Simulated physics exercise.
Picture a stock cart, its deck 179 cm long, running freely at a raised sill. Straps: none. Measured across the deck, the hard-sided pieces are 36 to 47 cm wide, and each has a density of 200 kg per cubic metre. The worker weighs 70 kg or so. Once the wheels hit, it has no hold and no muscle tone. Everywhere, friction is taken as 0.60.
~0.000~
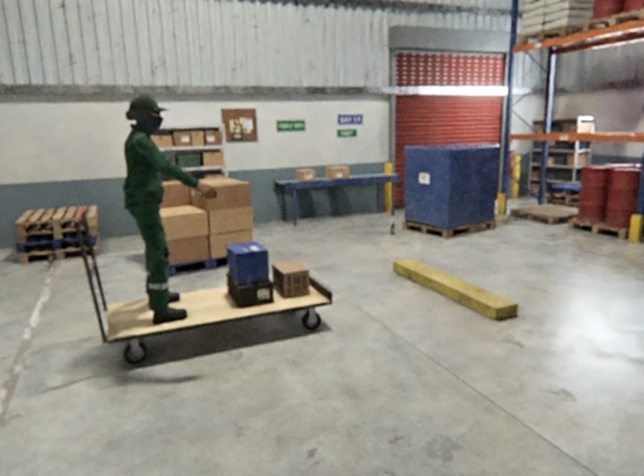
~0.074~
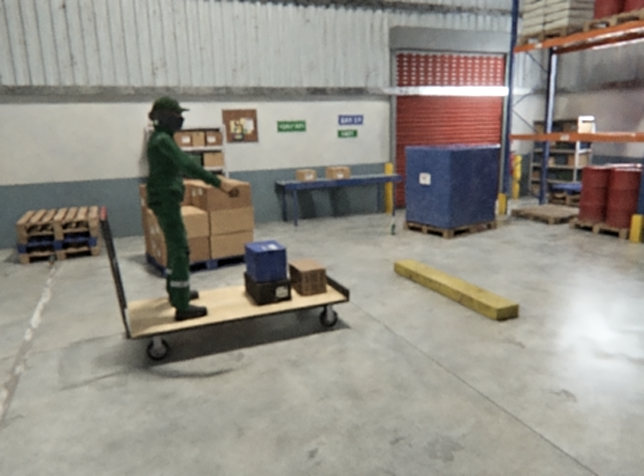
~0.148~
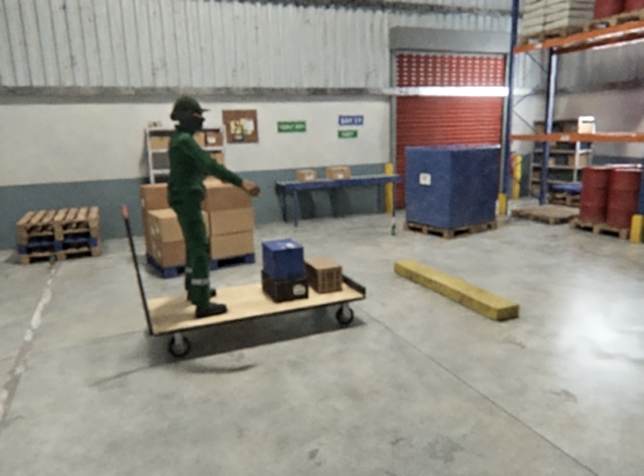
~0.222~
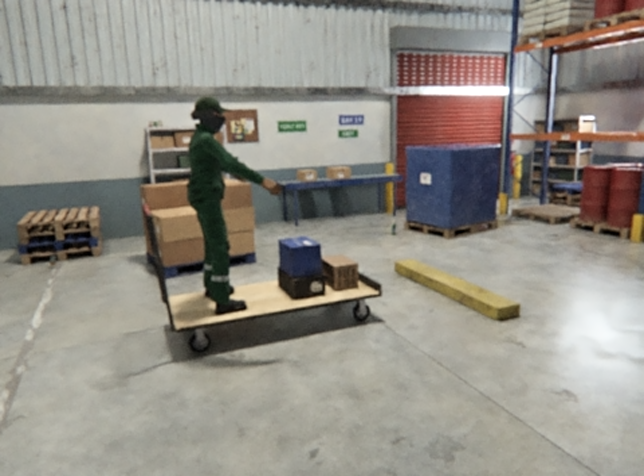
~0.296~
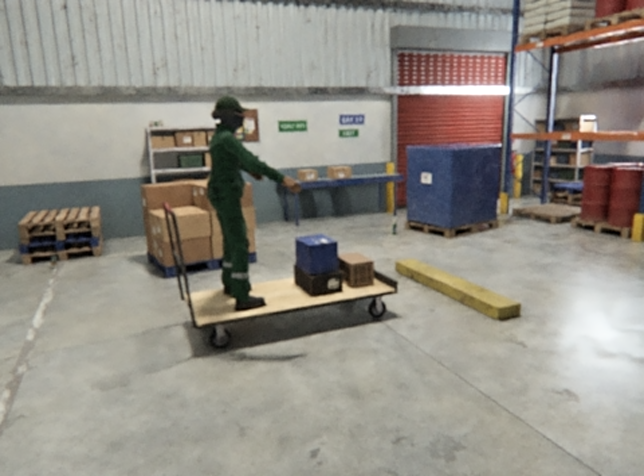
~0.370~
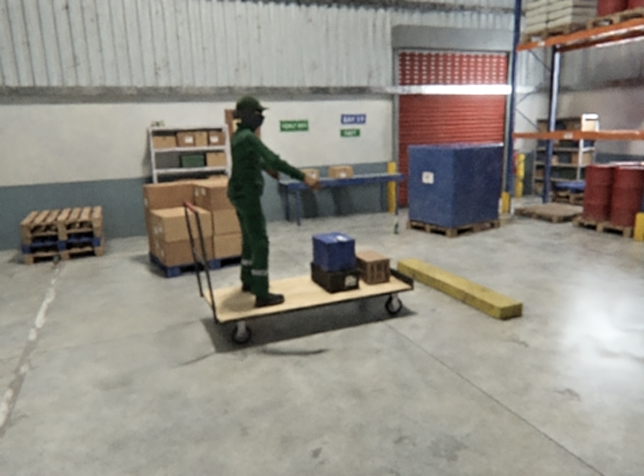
To begin with, a figure in green clothing and a cap stands on a flat cart at the left, one arm stretched forward over a blue box on a black crate and a brown box. The cart rolls steadily rightward across the warehouse floor, carrying them closer to a yellow beam.
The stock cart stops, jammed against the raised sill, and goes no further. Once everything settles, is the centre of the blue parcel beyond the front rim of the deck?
No, it stays on the deck.
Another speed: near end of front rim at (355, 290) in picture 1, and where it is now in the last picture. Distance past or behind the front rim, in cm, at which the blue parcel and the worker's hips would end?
So the blue one stops 40 cm short of the front rim, while the hips end up 80 cm behind it.
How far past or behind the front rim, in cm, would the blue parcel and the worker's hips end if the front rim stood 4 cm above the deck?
The blue item would stop 30 cm behind the front rim, and the hips 50 cm behind it.
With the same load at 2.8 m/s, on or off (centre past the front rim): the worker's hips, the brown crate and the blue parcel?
Result: Hips gone; brown safe; blue gone.
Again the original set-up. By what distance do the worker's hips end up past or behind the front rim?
Some 80 cm behind it.
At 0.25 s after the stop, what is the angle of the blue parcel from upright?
It leans roughly 30°.
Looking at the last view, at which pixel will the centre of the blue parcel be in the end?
Roughly at (411, 241).
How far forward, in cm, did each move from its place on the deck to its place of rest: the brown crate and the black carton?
Forward shift, cm - brown: 10; black: 20.
The wheels strike at 0.68 s.
After 1.23 s the blue parcel is 34 cm behind the rim, tilted 35°, near (420, 234) in the last picture's view.
After 1.68 s the blue parcel is 38 cm behind the rim, tilted 20°, near (418, 236) in the last picture's view.
When all is still (3.2 s), nothing is past the rim; behind it, blue parcel, brown crate, black carton and the worker's hips.
